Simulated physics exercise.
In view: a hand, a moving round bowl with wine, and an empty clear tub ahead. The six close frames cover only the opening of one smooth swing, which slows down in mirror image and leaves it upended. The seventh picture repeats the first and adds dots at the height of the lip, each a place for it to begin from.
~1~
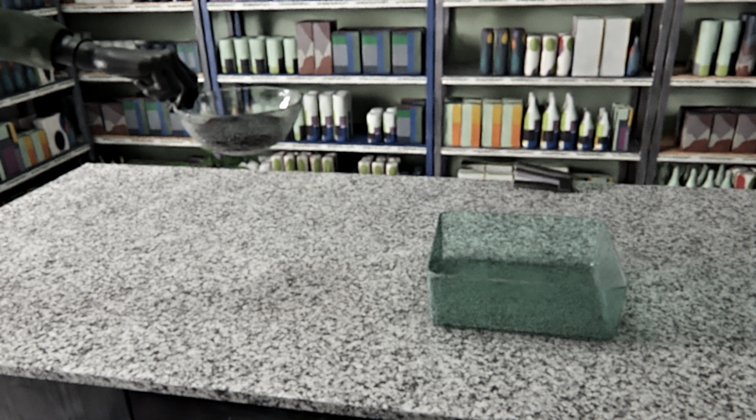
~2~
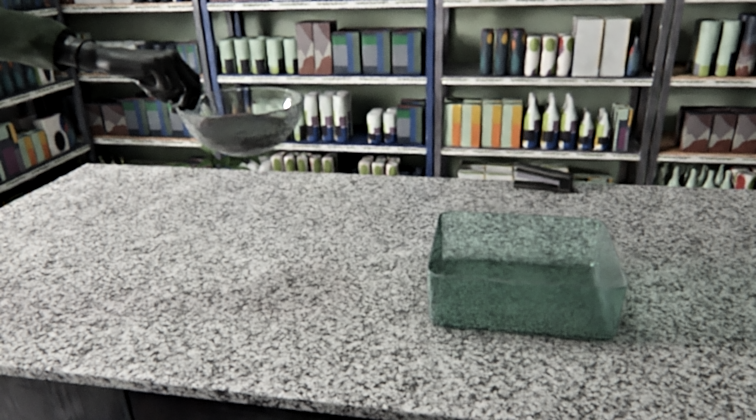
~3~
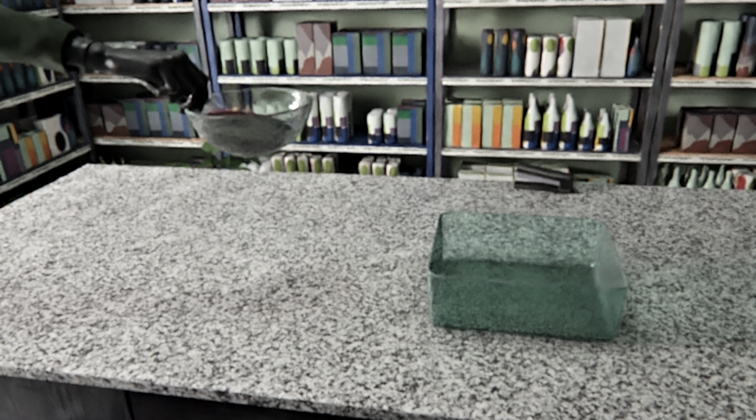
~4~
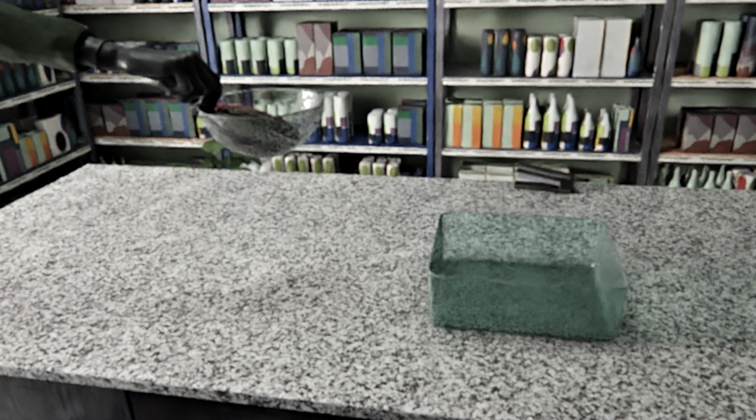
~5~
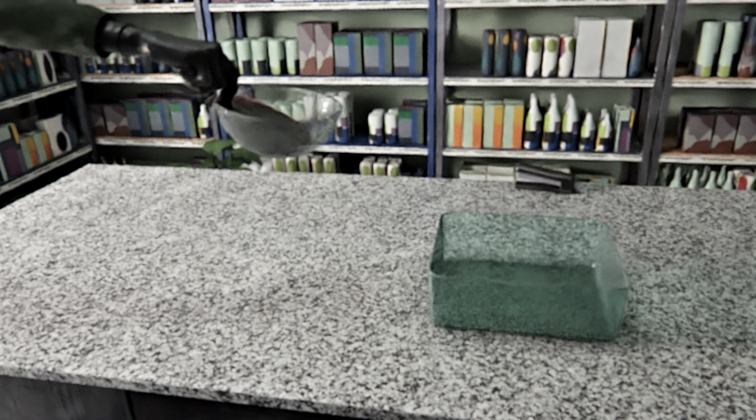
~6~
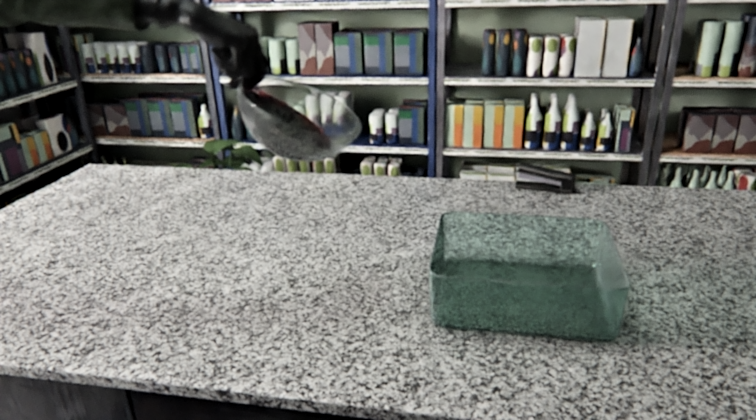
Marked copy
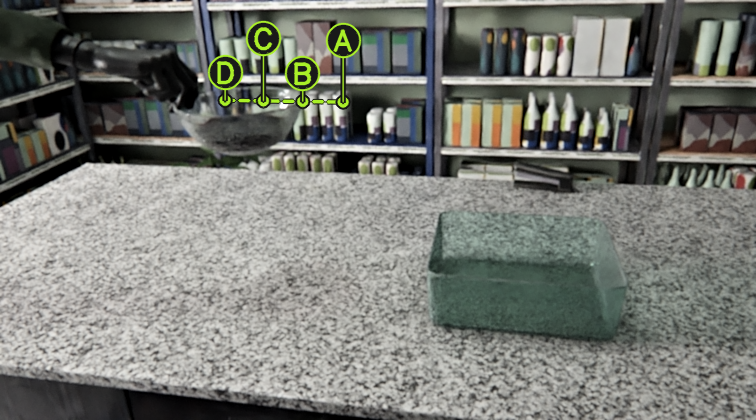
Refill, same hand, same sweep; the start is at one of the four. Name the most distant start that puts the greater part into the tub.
Go for A.
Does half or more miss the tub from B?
Yes, it does.
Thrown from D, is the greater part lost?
Yes.
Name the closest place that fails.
That would be B.
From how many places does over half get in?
One of the four.
On the marked copy, A at (343, 102); B at (302, 101); C at (263, 100); D at (225, 100).
With A, about 69 % lands in the tub, 18 % falls short and 13 % goes beside or beyond.
With B, about 24 % lands in the tub, 72 % falls short and 4 % goes beside or beyond.
With C, about 0 % lands in the tub, 99 % falls short.
With D, about 0 % lands in the tub, 100 % falls short.
